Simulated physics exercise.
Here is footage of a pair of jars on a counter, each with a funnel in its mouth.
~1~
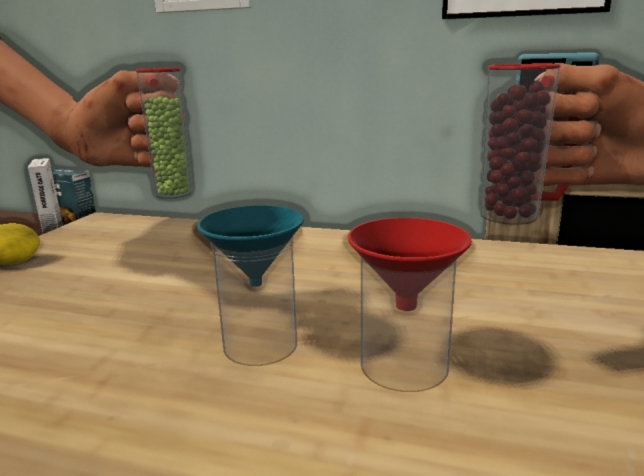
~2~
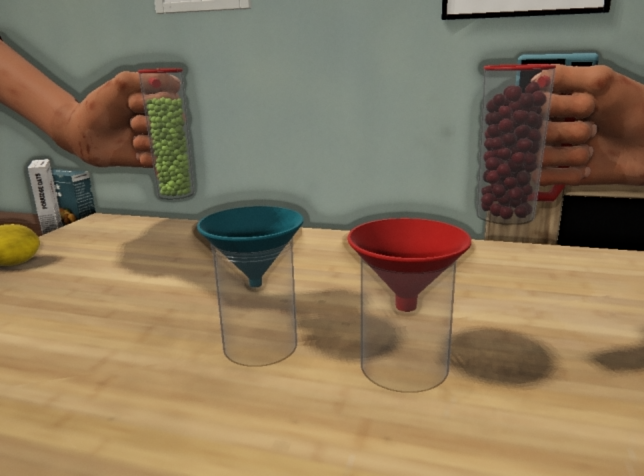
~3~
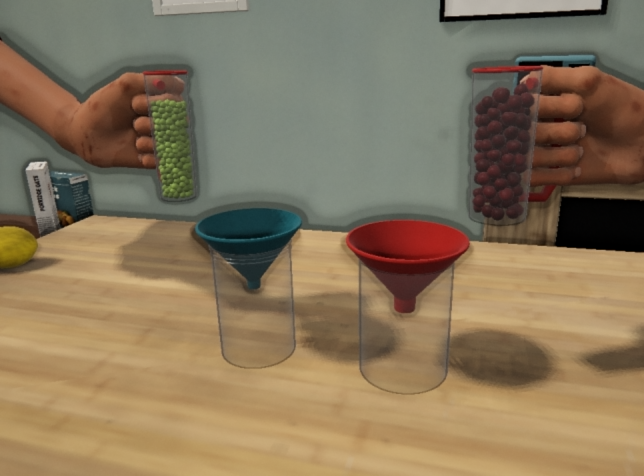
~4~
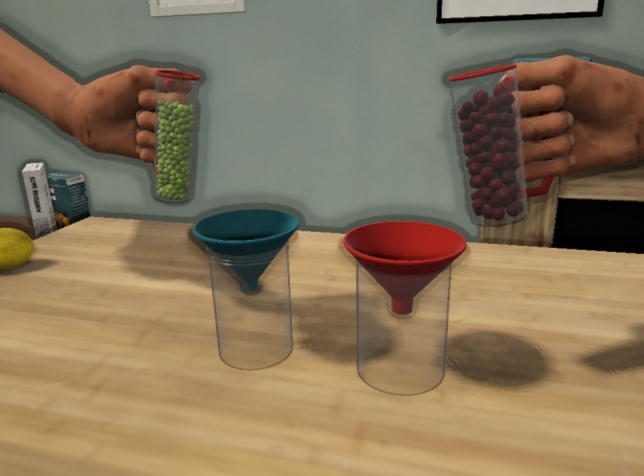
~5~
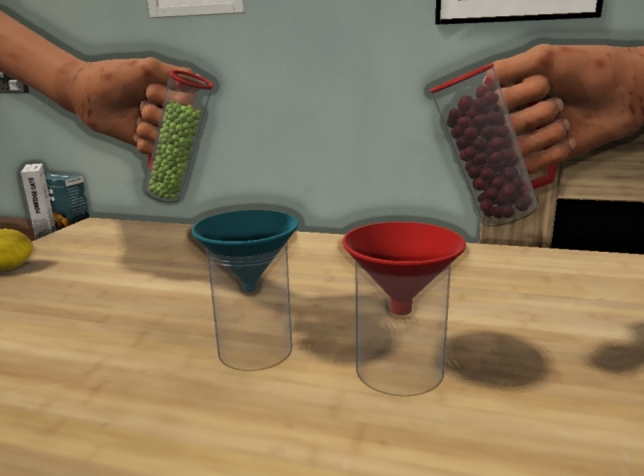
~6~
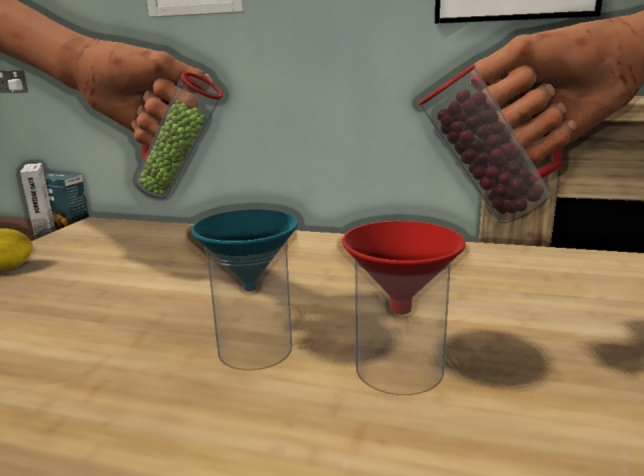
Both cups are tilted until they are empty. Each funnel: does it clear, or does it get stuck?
Left: Gets stuck, right: Gets stuck.
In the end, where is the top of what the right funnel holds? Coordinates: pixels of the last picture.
The topmost pieces come to rest close to (373, 242).
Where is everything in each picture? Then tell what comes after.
Left funnel at (252, 229), outlet at (256, 285), under two pieces wide; left cup at (166, 134), holding dried peas; right funnel at (408, 246), outlet at (406, 307), under two pieces wide; right cup at (516, 145), holding dried cherries, in the first frame.
Left cup at (169, 135), upright; right cup at (512, 145), upright, in the second frame.
Left cup at (172, 137), upright; right cup at (502, 147), upright, in the third frame.
Left cup at (175, 139), tipped 11°; right cup at (491, 148), tipped 11°, in the fourth frame.
Left cup at (177, 139), tipped 23°; right cup at (486, 148), tipped 23°, in the fifth frame.
Left funnel at (246, 233), outlet at (250, 289); left cup at (176, 139), tipped 35°; right funnel at (402, 249), outlet at (401, 310); right cup at (485, 147), tipped 35°, in the sixth frame.
Then, 0.45 s past the last view, left, all still in the cup; right, all still in the cup.
Then, 0.92 s past the last view, left, nearly all still in the cup, a stray few in or over the funnel; right, all still in the cup.
Then, 1.48 s past the last view, left, about a third still in the cup, about two thirds in or over the funnel, a stray few down in the jar; right, about a quarter still in the cup, about two thirds in or over the funnel, a stray few down in the jar.
Finally, left, nearly all stuck in the funnel, a stray few down in the jar; right, nearly all stuck in the funnel, a stray few down in the jar, a stray few beside the jar.
